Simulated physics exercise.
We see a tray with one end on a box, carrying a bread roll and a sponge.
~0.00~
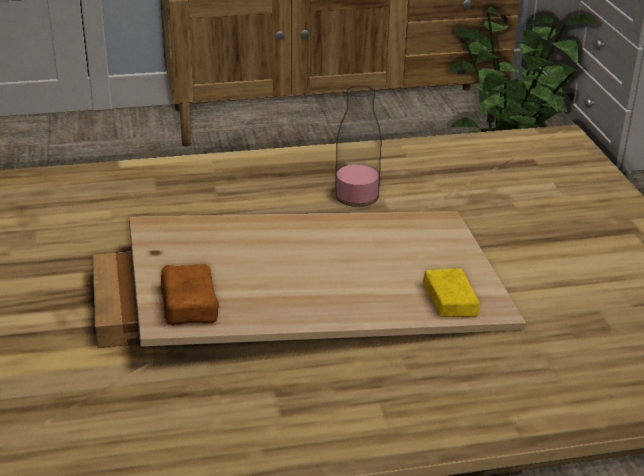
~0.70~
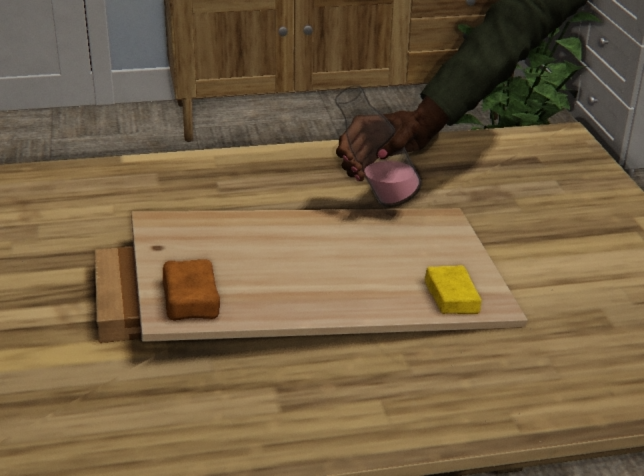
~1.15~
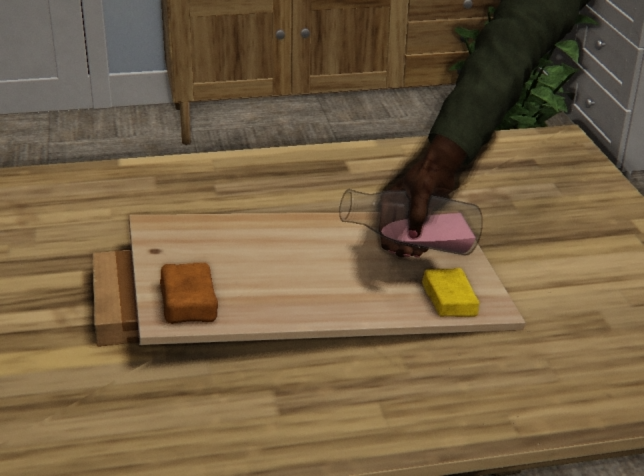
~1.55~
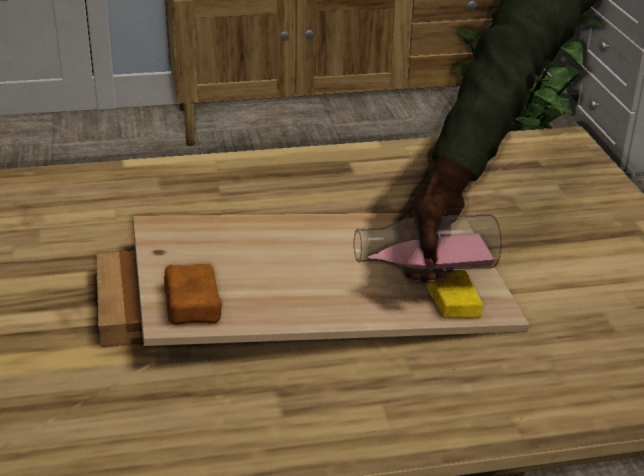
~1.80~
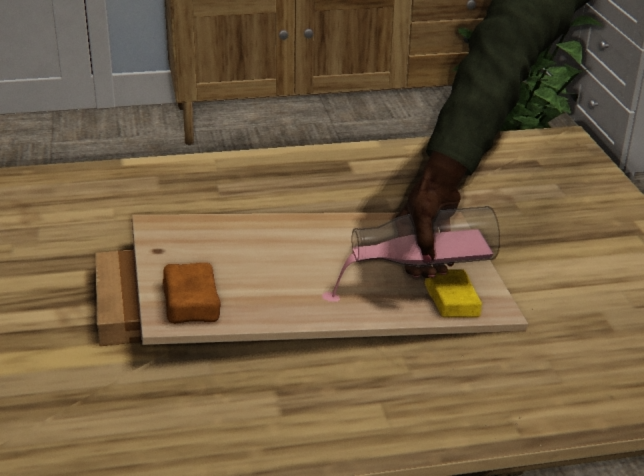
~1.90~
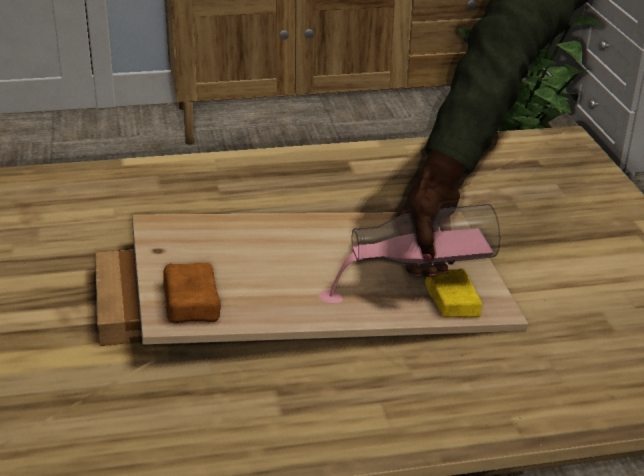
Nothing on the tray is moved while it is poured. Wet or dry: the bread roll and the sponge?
The bread roll stays dry; the sponge gets wet.
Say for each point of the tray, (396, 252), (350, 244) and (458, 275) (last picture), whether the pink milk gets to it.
One: Untouched. Two: Untouched. Three: Reached.
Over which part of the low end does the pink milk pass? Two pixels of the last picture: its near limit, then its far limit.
From about (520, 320) to (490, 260).
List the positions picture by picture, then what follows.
The first frame shows the tray slopes down to the right; milk bottle (359, 143) about a quarter full; bread roll (189, 294); sponge (451, 292).
The second frame shows milk bottle (374, 142) tipped 25° with all of its load; bread roll (191, 289).
The third frame shows milk bottle (407, 217) tipped 70° with all of its load; sponge (450, 292).
The fourth frame shows the tray slopes down to the right; milk bottle (423, 243) tipped 85° with all of its load; bread roll (192, 294).
The fifth frame shows the first of it lands; milk bottle (422, 239) tipped 90° with all of its load; sponge (453, 293).
The sixth frame shows the first of it lands; milk bottle (421, 238) tipped 90° with nearly all of its load; bread roll (191, 292); sponge (453, 293).
After 2.6 s, it runs down to the right; the bread roll is dry; the sponge is dry.
After 4.2 s, it runs down to the right and off the end; the bread roll is dry; the sponge is wet.
After 8.0 s, it runs down to the right and off the end; the bread roll is dry; the sponge is wet.
